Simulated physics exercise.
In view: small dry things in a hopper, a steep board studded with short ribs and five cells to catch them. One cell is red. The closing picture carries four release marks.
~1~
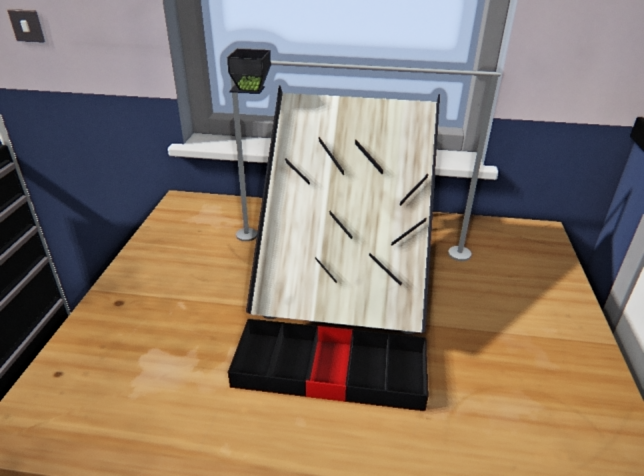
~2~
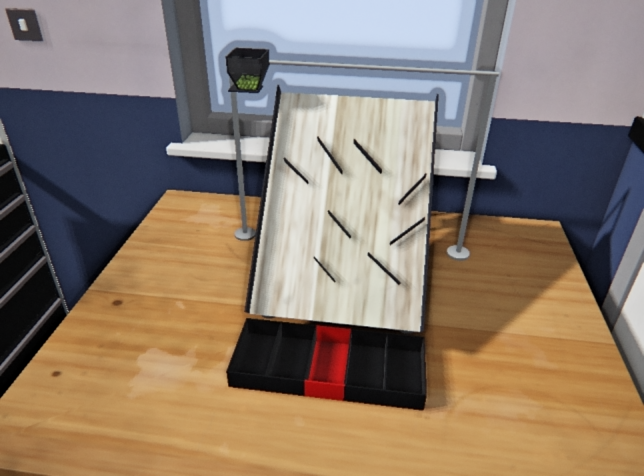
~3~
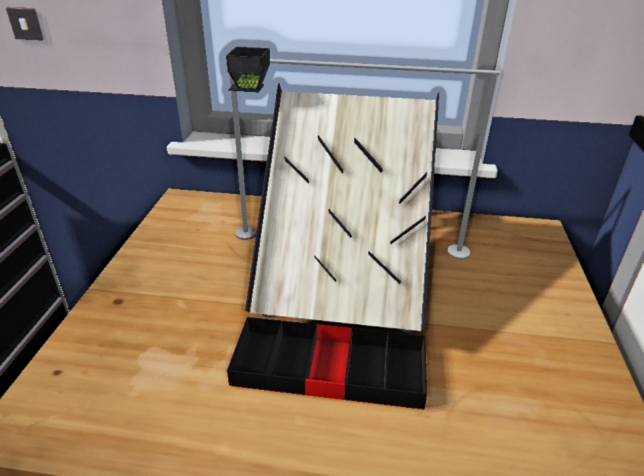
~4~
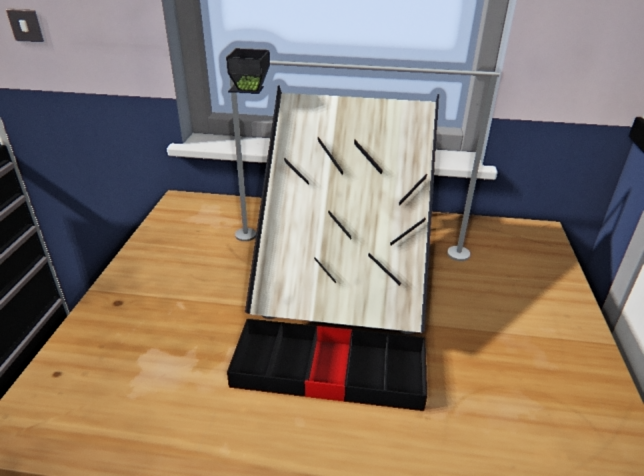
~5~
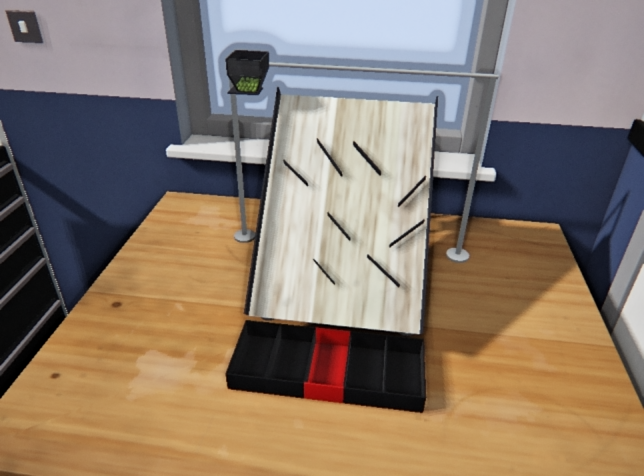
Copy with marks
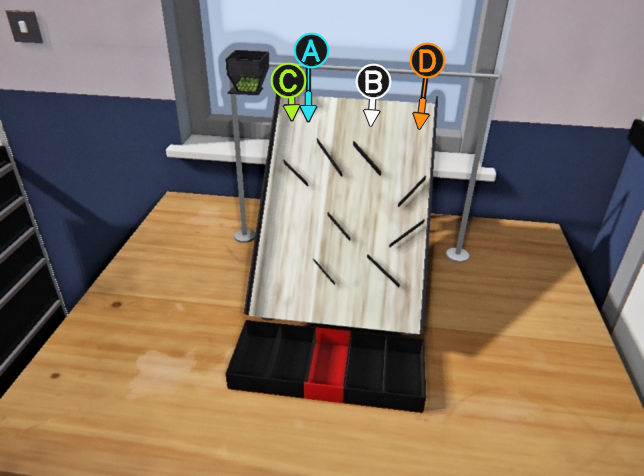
A steep ribbed board stands on a wooden table above five cells, and nothing moves.
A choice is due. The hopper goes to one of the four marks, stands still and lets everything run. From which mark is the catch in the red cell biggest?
D.
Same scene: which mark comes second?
The answer is B.
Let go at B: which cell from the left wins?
The fifth from the left.
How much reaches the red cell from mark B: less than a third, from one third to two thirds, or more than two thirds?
Mark B gives less than a third.
On the marked copy, mark A meets the board at (308, 115); mark B meets the board at (371, 120); mark C meets the board at (291, 114); mark D meets the board at (419, 123).
If A is chosen, a small part in the red cell, most in other cells, a small part outside the box.
If B is chosen, about a quarter in the red cell, most in other cells.
If C is chosen, a stray few in the red cell, most in other cells, a small part outside the box.
If D is chosen, about a third in the red cell, about half in other cells, a small part held on the board, a small part outside the box.
